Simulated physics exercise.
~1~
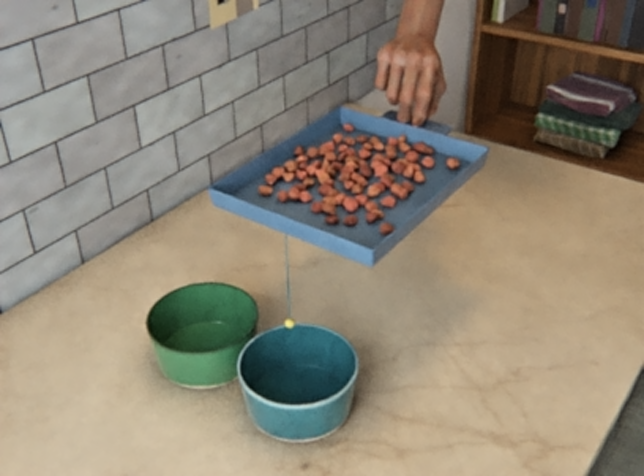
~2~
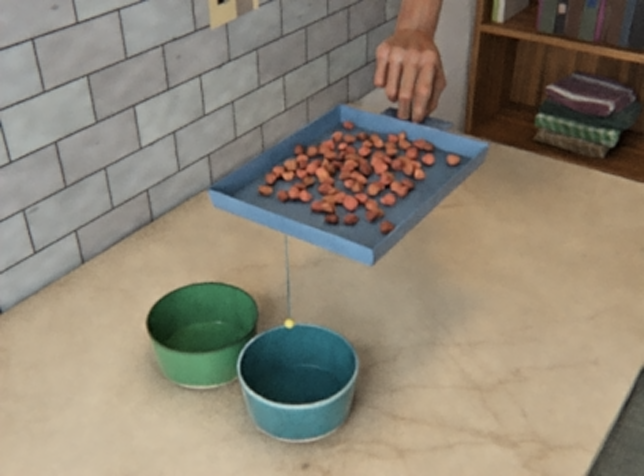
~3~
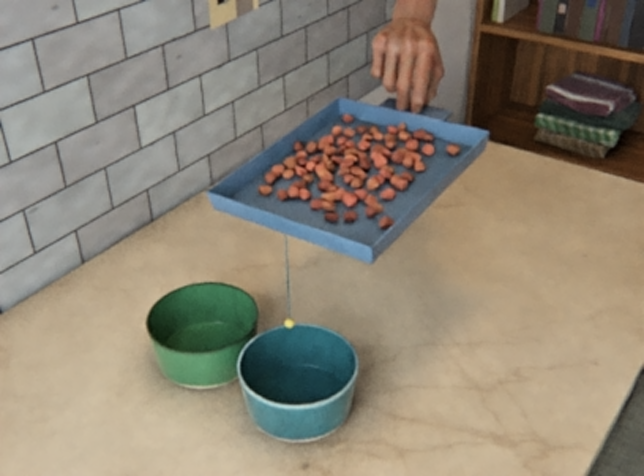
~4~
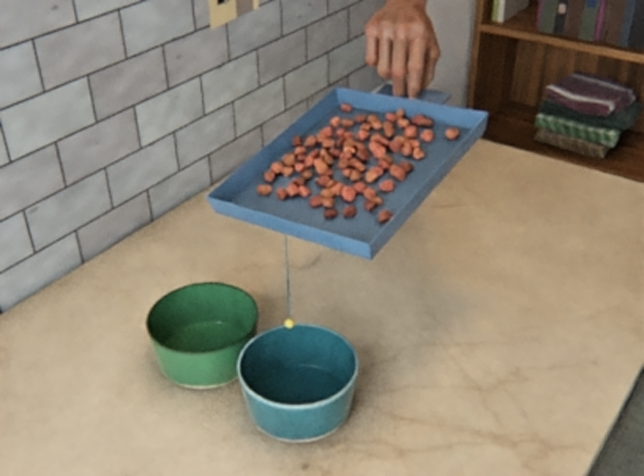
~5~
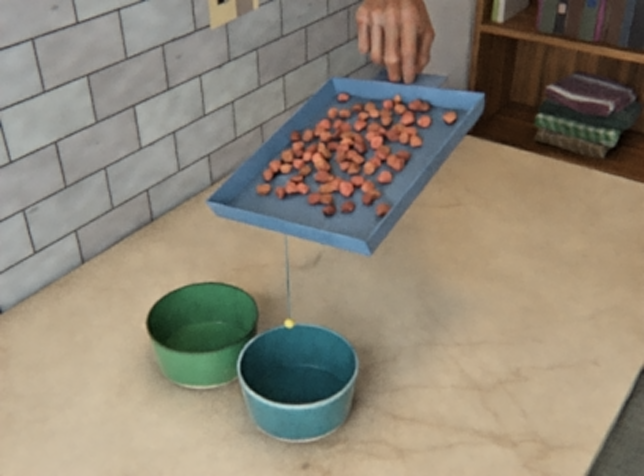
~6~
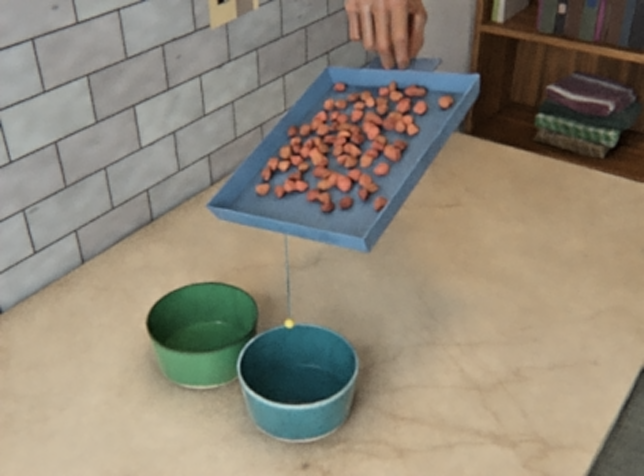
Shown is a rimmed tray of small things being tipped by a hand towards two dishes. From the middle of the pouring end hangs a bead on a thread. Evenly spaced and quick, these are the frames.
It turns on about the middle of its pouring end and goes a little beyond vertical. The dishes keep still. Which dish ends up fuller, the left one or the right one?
The left one.
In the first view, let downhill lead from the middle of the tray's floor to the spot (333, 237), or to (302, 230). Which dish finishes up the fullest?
Case one: The dish to the right. Case two: The dish to the right.
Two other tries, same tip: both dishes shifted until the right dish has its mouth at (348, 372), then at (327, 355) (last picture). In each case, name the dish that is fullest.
Try 1 - the dish at left, try 2 - the dish at left.
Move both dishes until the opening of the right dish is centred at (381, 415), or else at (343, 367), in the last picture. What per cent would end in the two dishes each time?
The first yields 10 per cent and the second 80 per cent.
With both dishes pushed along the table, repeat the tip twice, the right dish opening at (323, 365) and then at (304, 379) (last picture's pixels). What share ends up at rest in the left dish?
In order: 90 percent and 80 percent.
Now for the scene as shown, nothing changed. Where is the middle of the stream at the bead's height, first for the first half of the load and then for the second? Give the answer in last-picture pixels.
Around (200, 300), followed by around (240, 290).
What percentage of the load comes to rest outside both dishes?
I'd put it close to 0 per cent.
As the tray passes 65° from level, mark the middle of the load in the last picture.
Look around (245, 199) in the last picture.
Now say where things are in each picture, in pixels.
Corners of the pouring end at (213, 187) and (372, 247), level; middle of the load at (356, 177), bits of crushed brick; left dish at (166, 363); right dish at (262, 415); bead on its thread at (290, 323), in the first frame.
Corners of the pouring end at (212, 188) and (372, 246), level; middle of the load at (356, 175), in the second frame.
Corners of the pouring end at (211, 191) and (370, 244), tipped barely, lowest at the left corner; middle of the load at (356, 170), in the third frame.
Corners of the pouring end at (211, 195) and (368, 241), tipped a little, lowest at the left corner; middle of the load at (354, 162), in the fourth frame.
Corners of the pouring end at (210, 200) and (365, 238), tipped clearly, lowest at the left corner; middle of the load at (352, 155), in the fifth frame.
Corners of the pouring end at (210, 204) and (362, 236), tipped clearly, lowest at the left corner; middle of the load at (349, 147); left dish at (166, 363); right dish at (262, 415), in the sixth frame.
Soon, tray tipped steeply; nearly all on the tray; a small part in the air.
A while on, tray tipped past a quarter turn; about a quarter on the tray; about two thirds in the left dish; a stray few outside both; a small part in the air.
Towards the end, tray tipped past a quarter turn; a stray few in the right dish; nearly all in the left dish; a stray few outside both.
Finally, tray tipped past a quarter turn; a stray few in the right dish; nearly all in the left dish; a stray few outside both.
